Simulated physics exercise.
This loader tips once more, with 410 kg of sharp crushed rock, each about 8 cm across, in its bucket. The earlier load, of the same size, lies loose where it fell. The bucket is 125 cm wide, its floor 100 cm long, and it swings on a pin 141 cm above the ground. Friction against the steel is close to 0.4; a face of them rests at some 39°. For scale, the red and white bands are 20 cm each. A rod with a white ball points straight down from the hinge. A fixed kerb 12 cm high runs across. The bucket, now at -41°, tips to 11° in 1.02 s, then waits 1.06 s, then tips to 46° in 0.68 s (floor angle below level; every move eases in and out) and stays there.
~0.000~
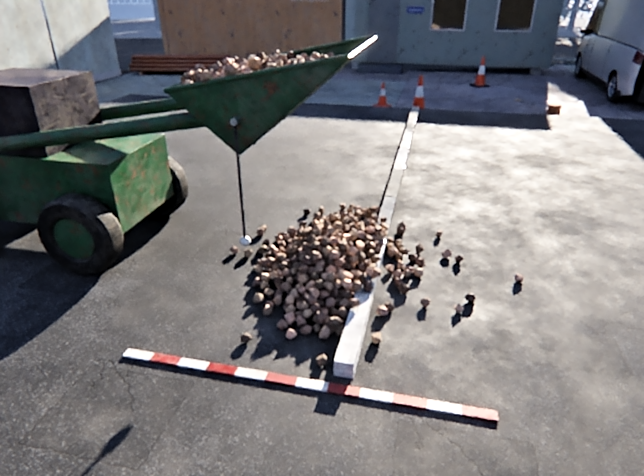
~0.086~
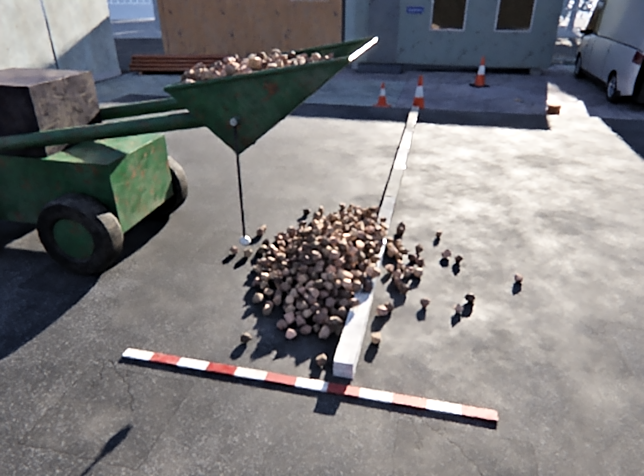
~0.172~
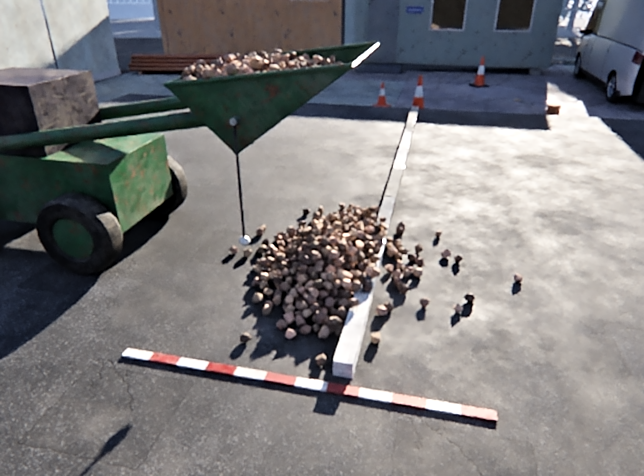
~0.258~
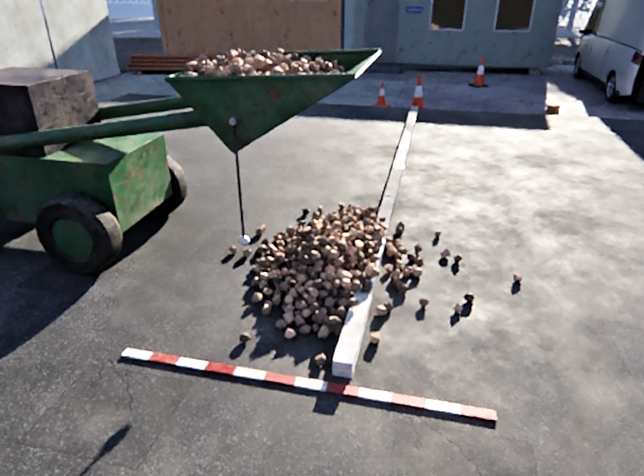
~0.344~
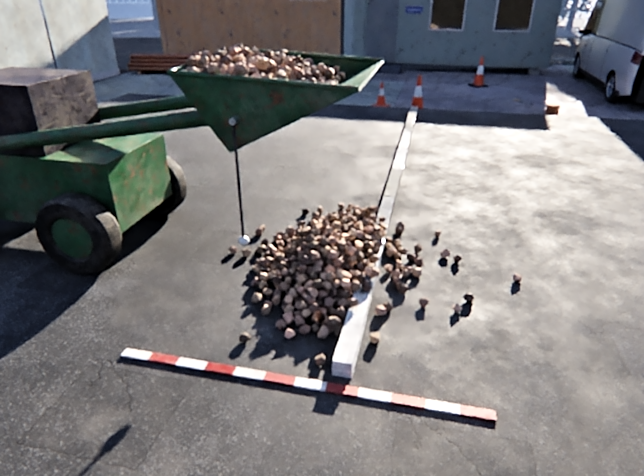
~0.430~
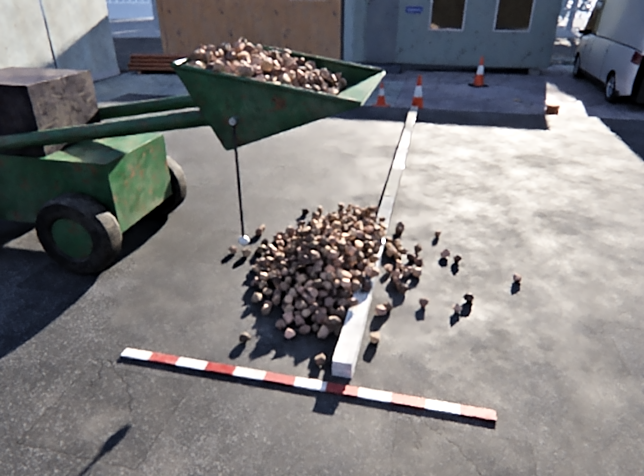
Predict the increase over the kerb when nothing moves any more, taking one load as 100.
Close to 59 parts in a hundred.
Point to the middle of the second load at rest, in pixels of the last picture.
Their middle is at about (390, 259).
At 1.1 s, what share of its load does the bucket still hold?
It holds some 100 per cent.
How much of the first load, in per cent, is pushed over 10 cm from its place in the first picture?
Roughly 5 per cent of them.
After 0.8 s the floor is at 3°; in per cent of one load, 100 in the bucket, 95 on this side of the kerb, 5 over the kerb; the foremost stones are at (453, 272).
After 1.1 s the floor is at 11°; in per cent of one load, 100 in the bucket, 95 on this side of the kerb, 5 over the kerb; the foremost stones are at (453, 272).
After 3.2 s the floor is at 46°; in per cent of one load, 8 in the bucket, 157 on this side of the kerb, 36 over the kerb; the foremost stones are at (474, 291).
After 5.9 s the floor is at 46°; in per cent of one load, 0 in the bucket, 136 on this side of the kerb, 65 over the kerb; the foremost stones are at (522, 309). Net gain over the kerb, 59.
